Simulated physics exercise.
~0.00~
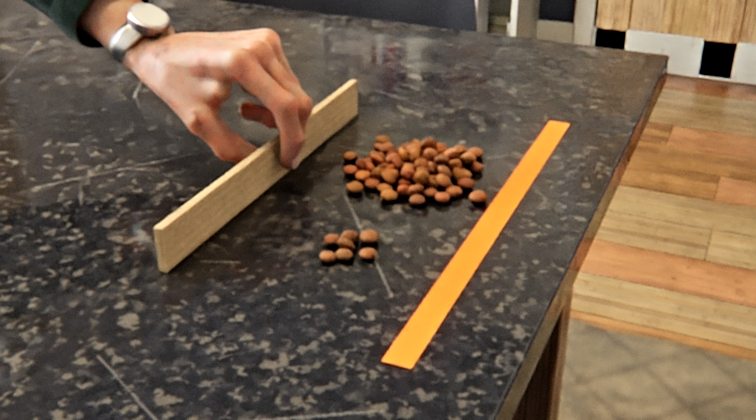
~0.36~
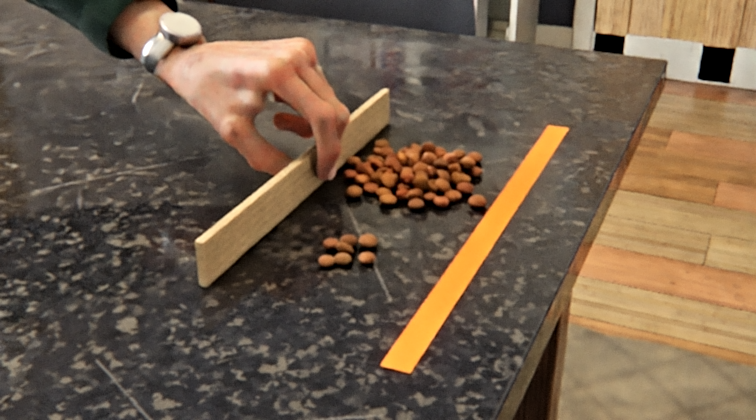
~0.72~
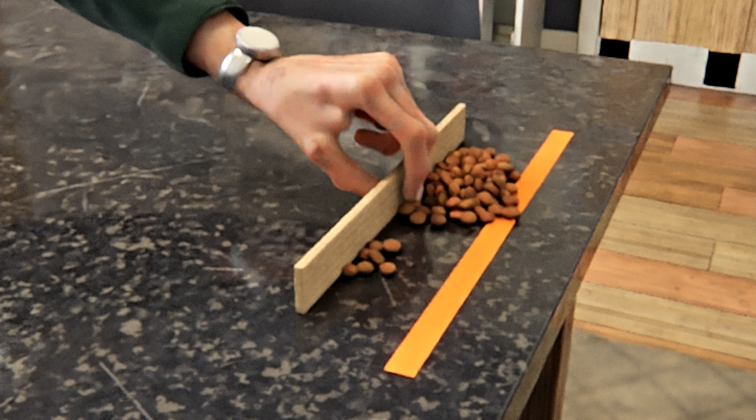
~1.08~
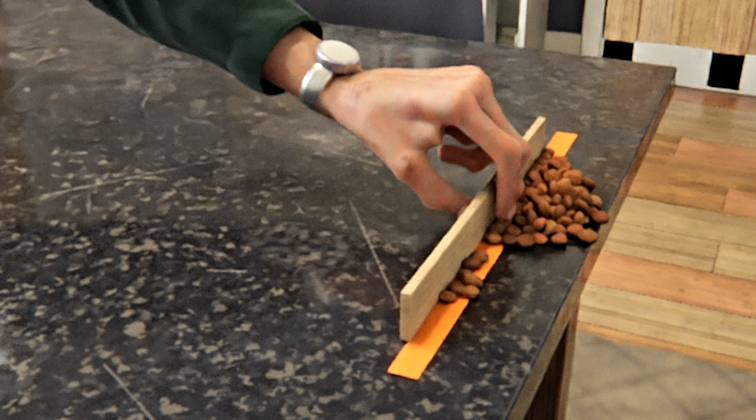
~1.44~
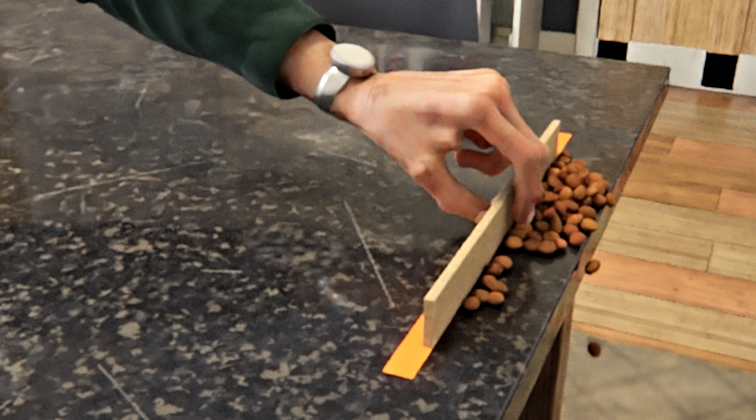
A hand wearing a pale-faced watch holds a thin wooden strip upright on a dark speckled tabletop, behind two heaps of small brown pellets, one large and one small. The strip slides right toward a band of orange tape, first closing the gap to the larger, farther heap. It then pushes both heaps along, bunching the larger one onto the tape while the smaller follows. The strip stops at the tape, with the farther heap spread to the table's edge. Finally, a few pellets from it drop toward the wooden floor, while the nearer heap stays on the table.
